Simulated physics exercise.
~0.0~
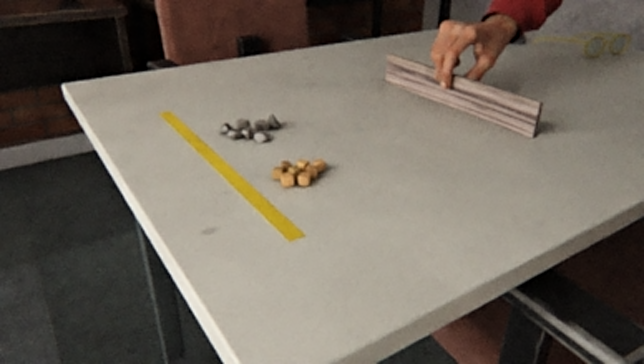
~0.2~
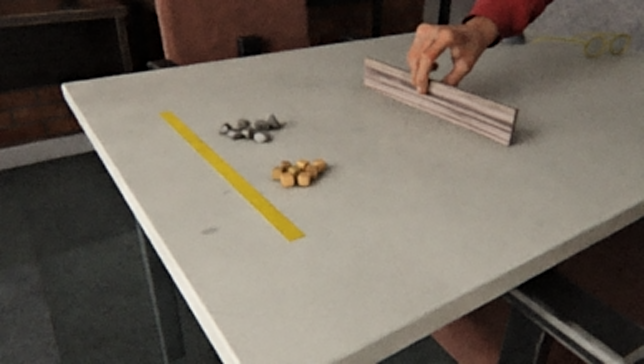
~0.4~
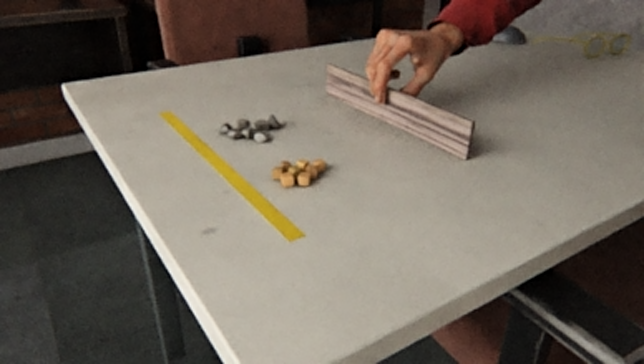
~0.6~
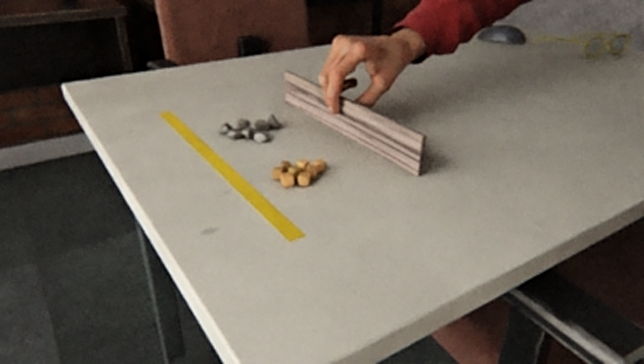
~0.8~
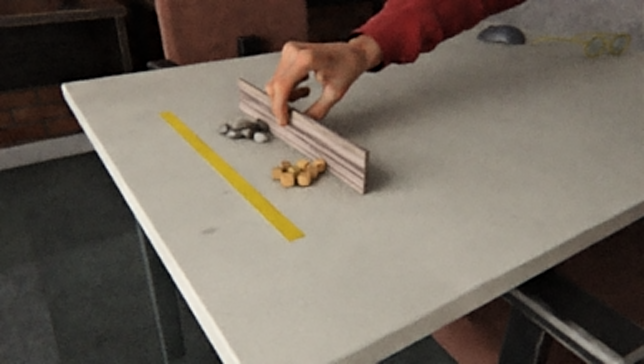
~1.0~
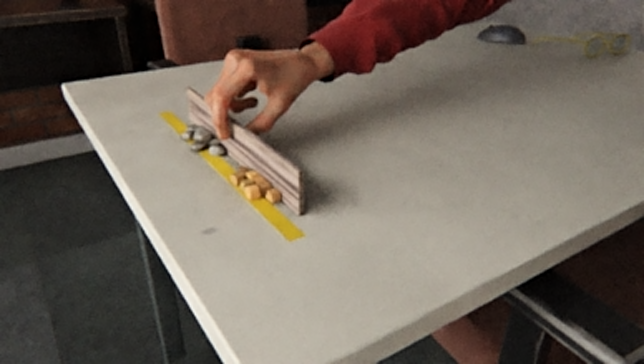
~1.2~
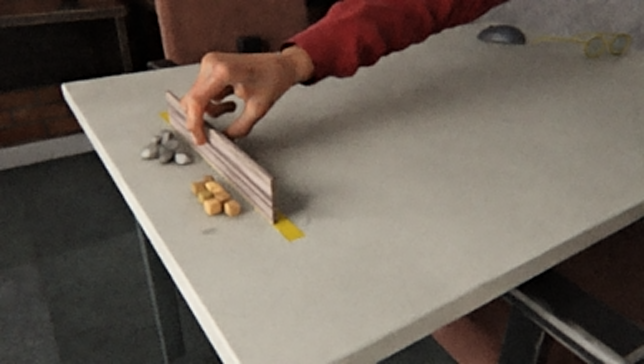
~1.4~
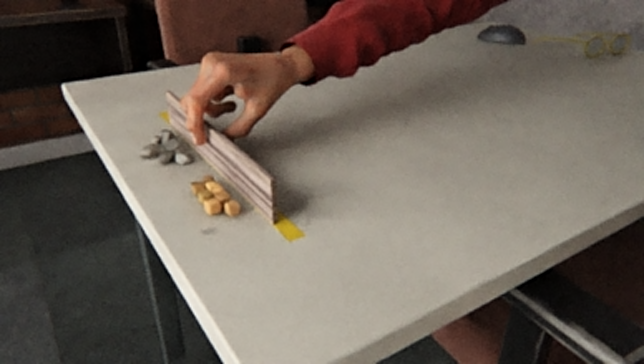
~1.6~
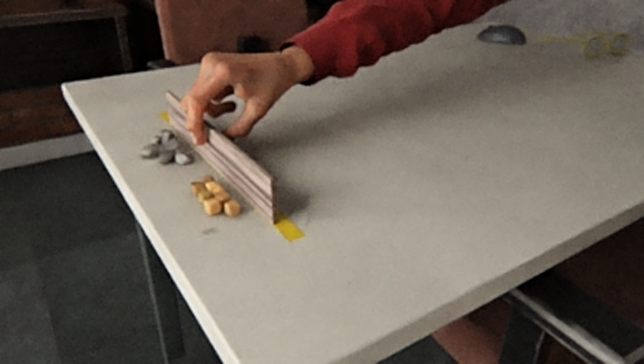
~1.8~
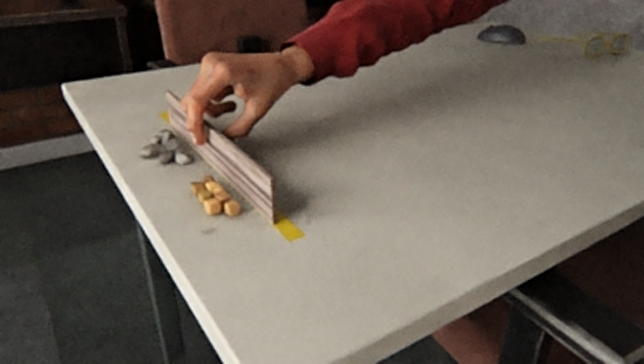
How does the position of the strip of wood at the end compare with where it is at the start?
At the start the strip of wood stands well to the right of the two heaps, toward the far side of the table. By the end it is much farther left and a little nearer the viewer, standing at the yellow tape.
